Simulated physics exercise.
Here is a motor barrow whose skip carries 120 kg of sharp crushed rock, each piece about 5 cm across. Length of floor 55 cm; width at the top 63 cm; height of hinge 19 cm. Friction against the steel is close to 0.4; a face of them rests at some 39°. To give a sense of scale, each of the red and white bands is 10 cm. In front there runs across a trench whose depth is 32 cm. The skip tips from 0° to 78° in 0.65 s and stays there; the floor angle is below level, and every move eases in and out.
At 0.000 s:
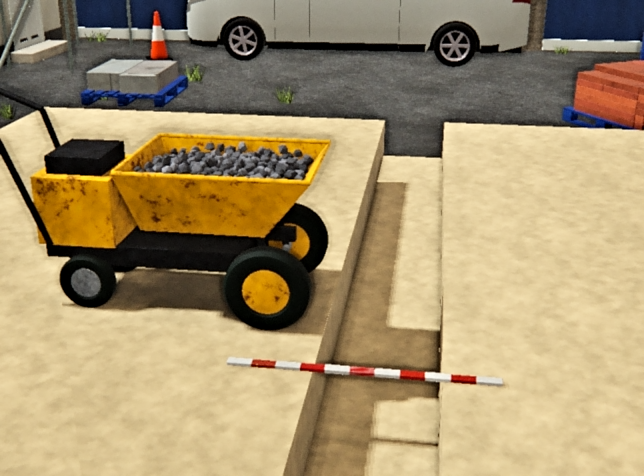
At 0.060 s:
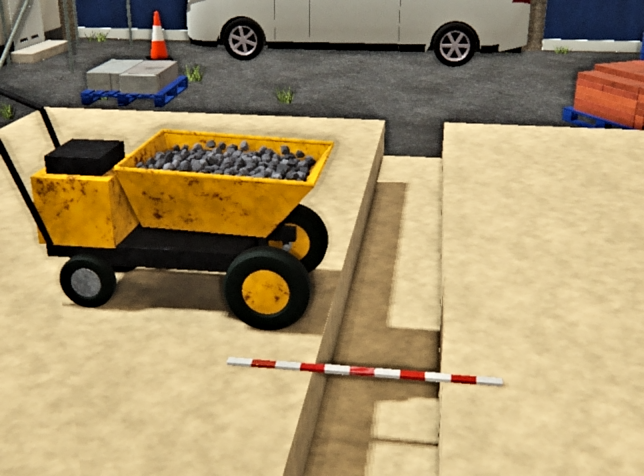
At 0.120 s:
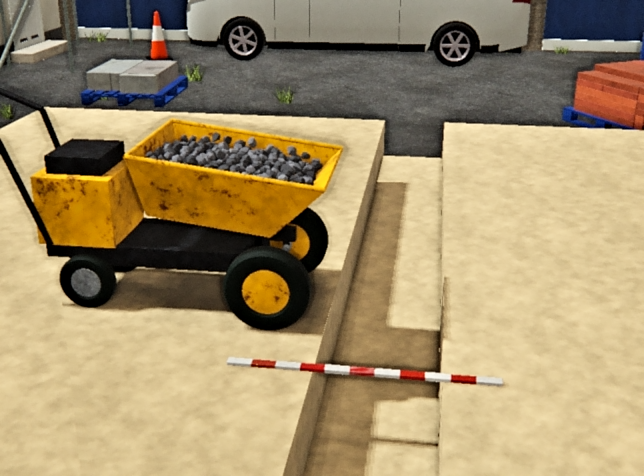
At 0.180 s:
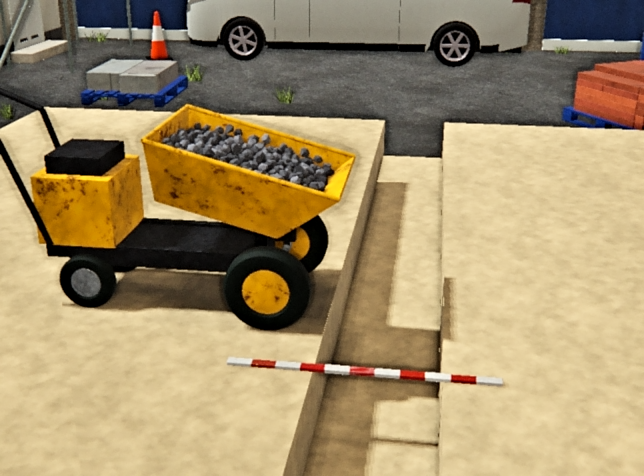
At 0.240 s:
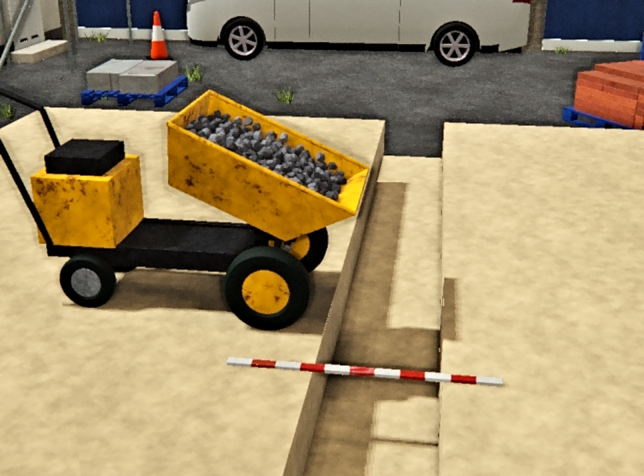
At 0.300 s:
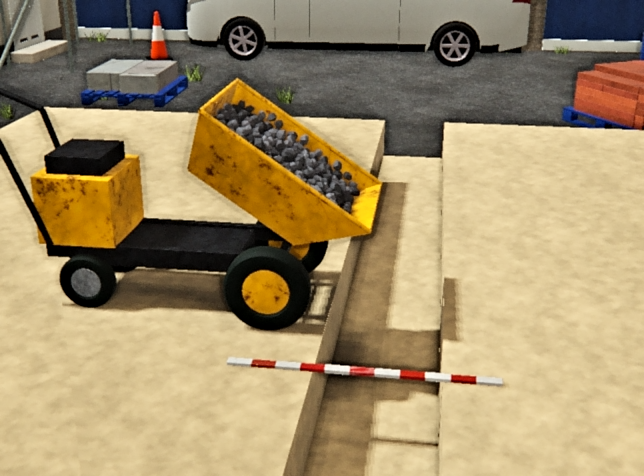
At first, a yellow motor barrow stands beside a trench with its skip of grey stones level, behind a red-and-white pole. Then the skip's left end rises, slowly and then more steeply, while the wheels stay put, until its right lip slants down at the trench's edge, stones still inside.
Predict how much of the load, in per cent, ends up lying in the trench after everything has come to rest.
Roughly 64 per cent of it.
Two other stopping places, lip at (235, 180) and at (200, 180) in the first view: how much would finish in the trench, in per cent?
Estimates: 100 % then 75 %.
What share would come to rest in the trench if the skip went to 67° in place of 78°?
In that case around 50 percent.
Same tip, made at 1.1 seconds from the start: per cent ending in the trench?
It would come to roughly 85 per cent.
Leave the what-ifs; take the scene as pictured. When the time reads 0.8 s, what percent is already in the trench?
By that point it's something like 30 in a hundred.
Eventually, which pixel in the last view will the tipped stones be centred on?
Roughly at (428, 346).
After 0.5 s the floor is at 66°; 100 % in the skip; the foremost stones are at (393, 257).
After 0.8 s the floor is at 78°; 56 % in the skip, 28 % in the trench, 16 % past the trench; the foremost stones are at (476, 310).
After 1.1 s the floor is at 78°; 8 % in the skip, 55 % in the trench, 37 % past the trench; the foremost stones are past the picture's edge.
After 3.0 s the floor is at 78°; 0 % in the skip, 64 % in the trench, 36 % past the trench; the foremost stones are past the picture's edge.
